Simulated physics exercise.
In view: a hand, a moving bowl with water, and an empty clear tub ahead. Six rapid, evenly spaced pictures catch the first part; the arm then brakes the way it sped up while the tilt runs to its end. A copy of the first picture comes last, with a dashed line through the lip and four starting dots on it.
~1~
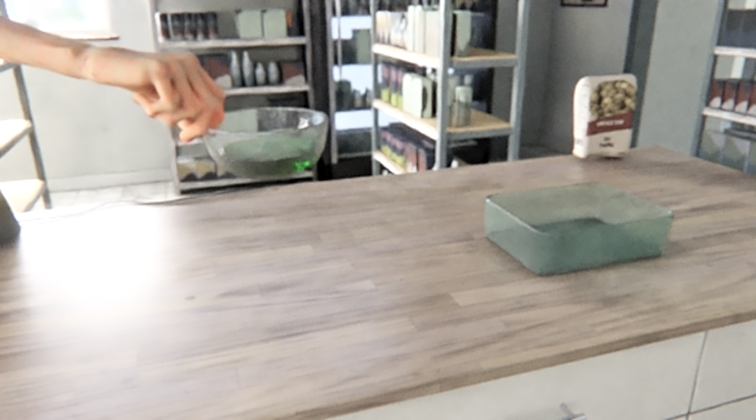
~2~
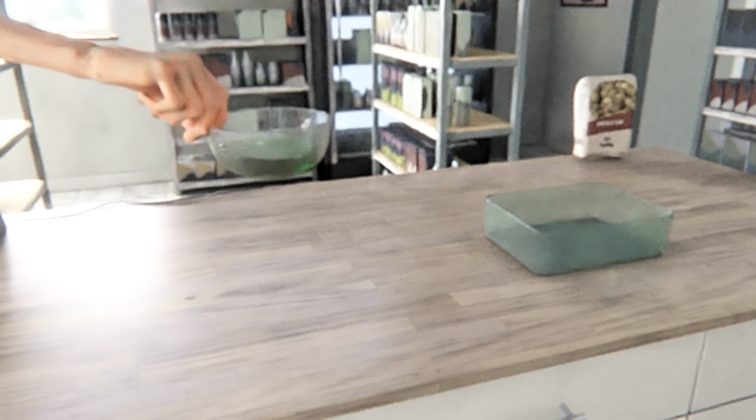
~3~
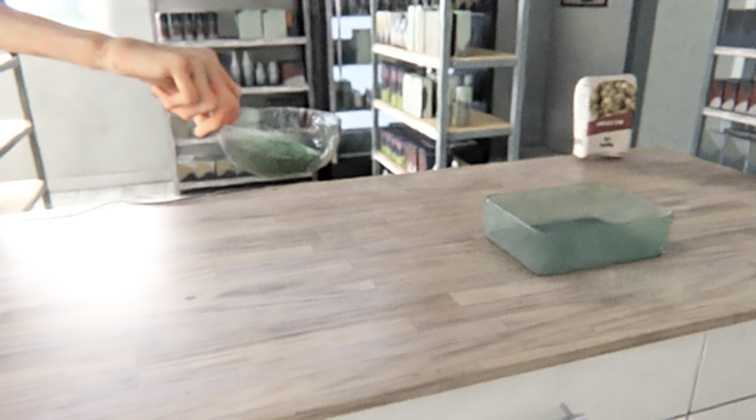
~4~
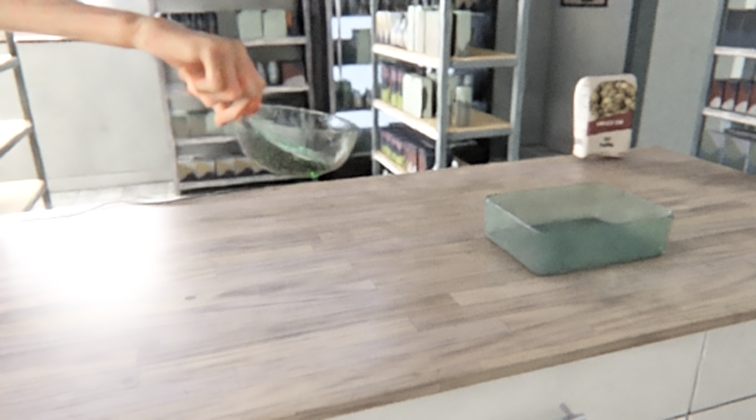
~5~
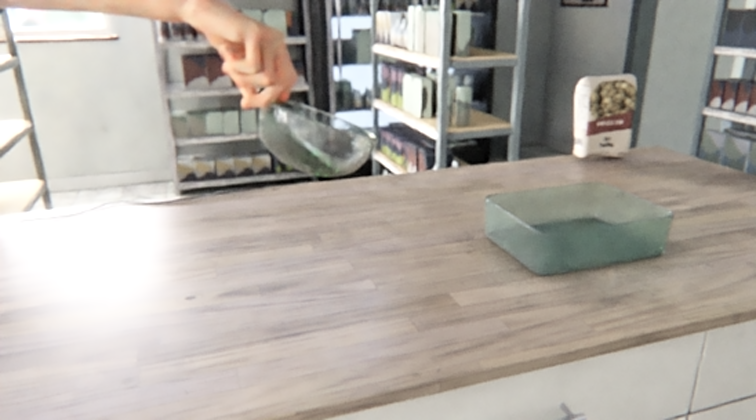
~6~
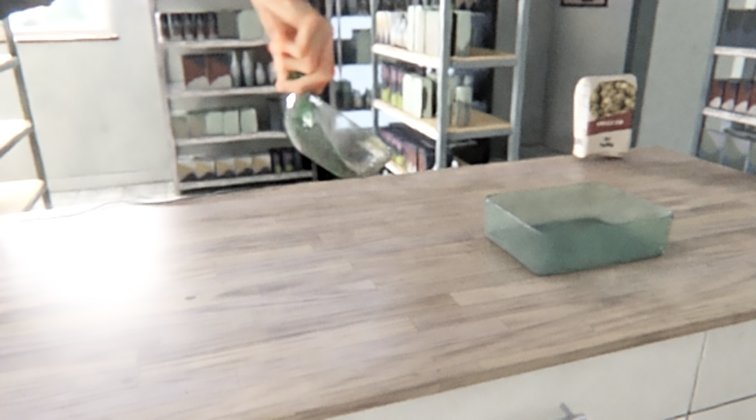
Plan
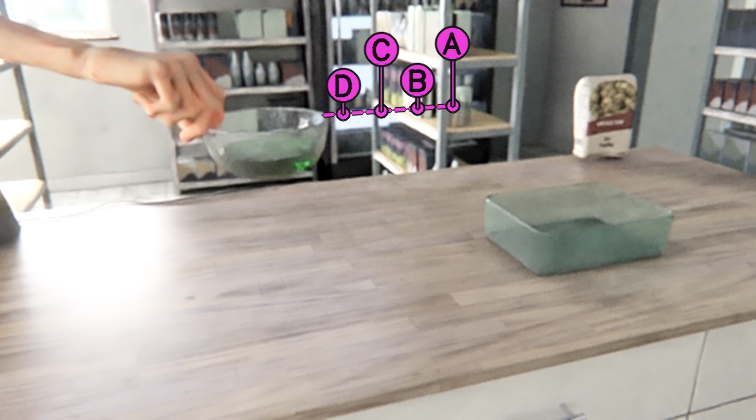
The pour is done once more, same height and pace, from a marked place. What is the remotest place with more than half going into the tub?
Take C.
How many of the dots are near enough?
Three.
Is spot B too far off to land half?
No.
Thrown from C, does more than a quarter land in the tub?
Yes, clearly.
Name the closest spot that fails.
That is spot D.
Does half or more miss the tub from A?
No.
On the marked copy, A at (452, 105); B at (417, 108); C at (381, 111); D at (343, 113).
With A, about 73 % lands in the tub, 9 % falls short and 18 % goes beside or beyond.
With B, about 73 % lands in the tub, 6 % falls short and 21 % goes beside or beyond.
With C, about 64 % lands in the tub, 19 % falls short and 17 % goes beside or beyond.
With D, about 30 % lands in the tub, 60 % falls short and 10 % goes beside or beyond.
